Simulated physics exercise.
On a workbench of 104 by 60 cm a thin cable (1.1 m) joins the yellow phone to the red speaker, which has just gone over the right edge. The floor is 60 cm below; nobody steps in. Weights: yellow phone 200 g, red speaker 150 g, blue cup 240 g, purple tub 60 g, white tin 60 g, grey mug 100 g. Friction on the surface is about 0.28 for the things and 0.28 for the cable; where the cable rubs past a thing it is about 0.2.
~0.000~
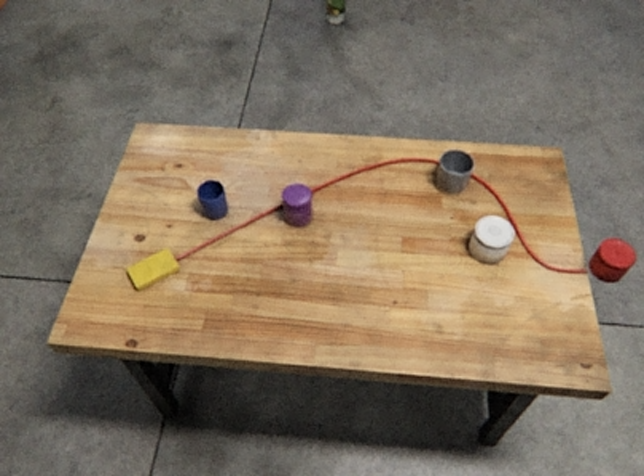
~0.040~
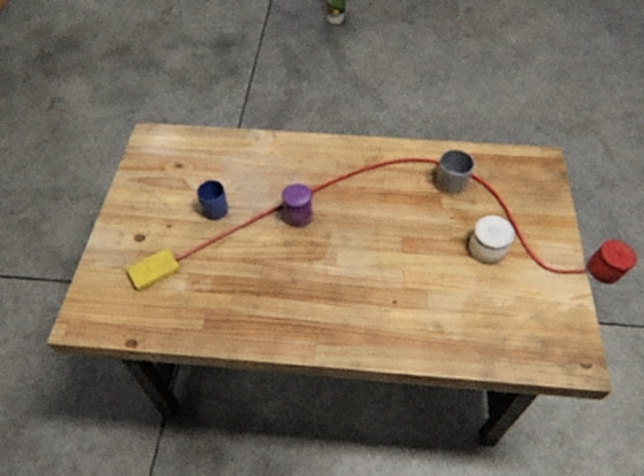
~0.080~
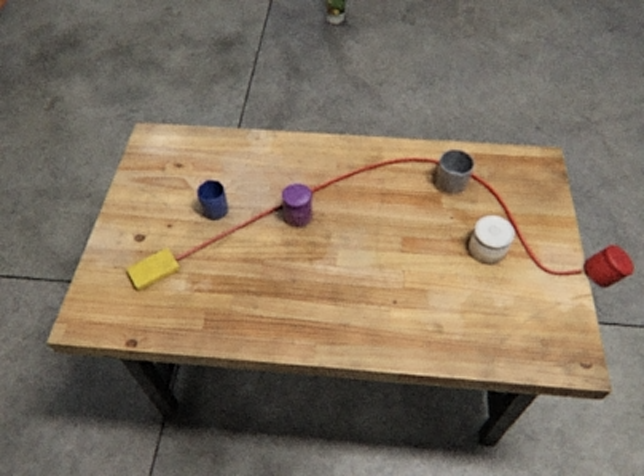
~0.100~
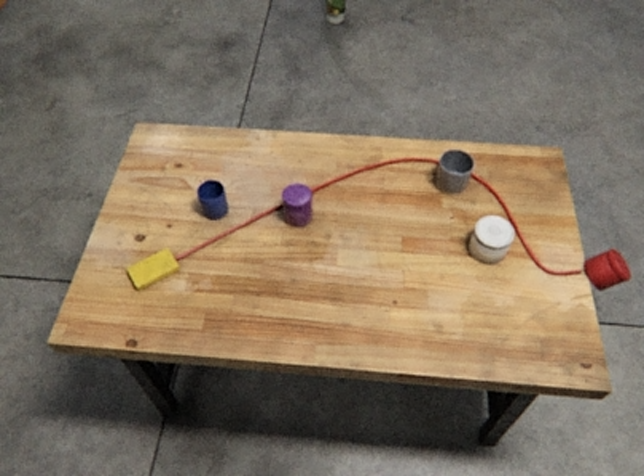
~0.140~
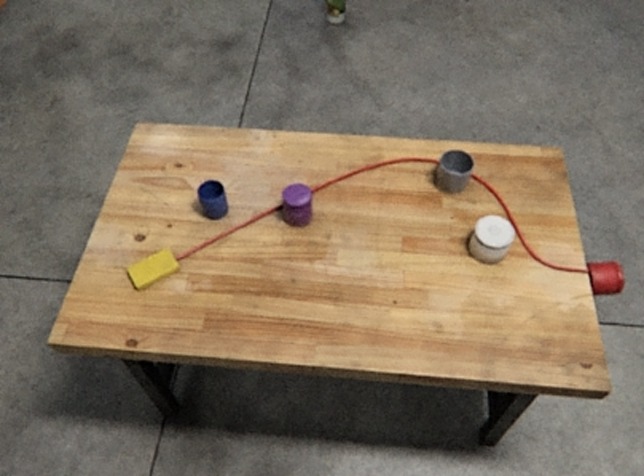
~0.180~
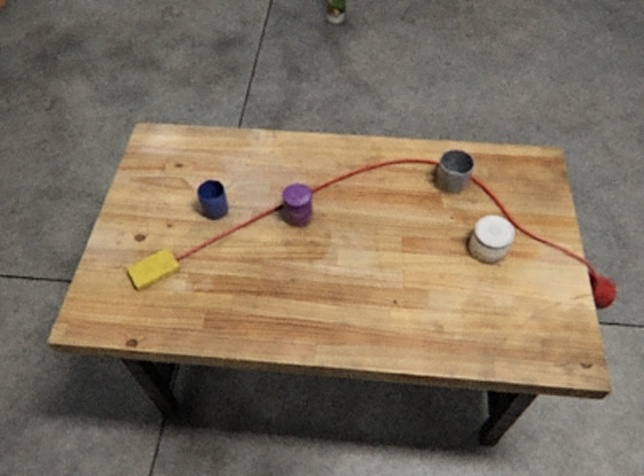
A red cylinder tied to a thin red cable tilted and slipped down past the right edge of a wooden workbench, drawing the nearby cable straighter, while the yellow block, cups and tins stayed still.
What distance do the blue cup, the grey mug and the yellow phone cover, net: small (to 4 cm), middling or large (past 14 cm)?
The blue cup stays in the low band, the grey mug travels a long way, the yellow phone travels a long way.
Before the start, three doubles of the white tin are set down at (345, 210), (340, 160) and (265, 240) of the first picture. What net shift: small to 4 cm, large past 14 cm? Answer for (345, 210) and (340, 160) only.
In turn: Middling, small.
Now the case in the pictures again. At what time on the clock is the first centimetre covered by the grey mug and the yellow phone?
About: Grey mug 0.24 s, yellow phone 0.28 s.
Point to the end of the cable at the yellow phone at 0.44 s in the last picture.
Around (205, 250).
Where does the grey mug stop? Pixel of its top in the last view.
Near (453, 264).
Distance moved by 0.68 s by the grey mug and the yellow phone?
Grey mug 25 cm, yellow phone 15 cm.
At 0.4 s, the cable's tail end at (205, 250); grey mug 17 cm off its start, yellow phone 6 cm off its start, red speaker over the edge.
At 0.7 s, the cable's tail end at (253, 248); grey mug 27 cm off its start, yellow phone 16 cm off its start, red speaker over the edge.
At 0.9 s, the cable's tail end at (314, 240); yellow phone 29 cm off its start at (291, 238), grey mug 27 cm off its start at (453, 264), red speaker over the edge.
At 1.2 s, the cable's tail end at (337, 238); yellow phone 33 cm off its start, grey mug 27 cm off its start, red speaker over the edge.
At 2.4 s, the cable's tail end at (337, 238); yellow phone 33 cm off its start at (314, 236), grey mug 27 cm off its start at (453, 264), blue cup 0 cm off its start at (211, 190), red speaker over the edge.
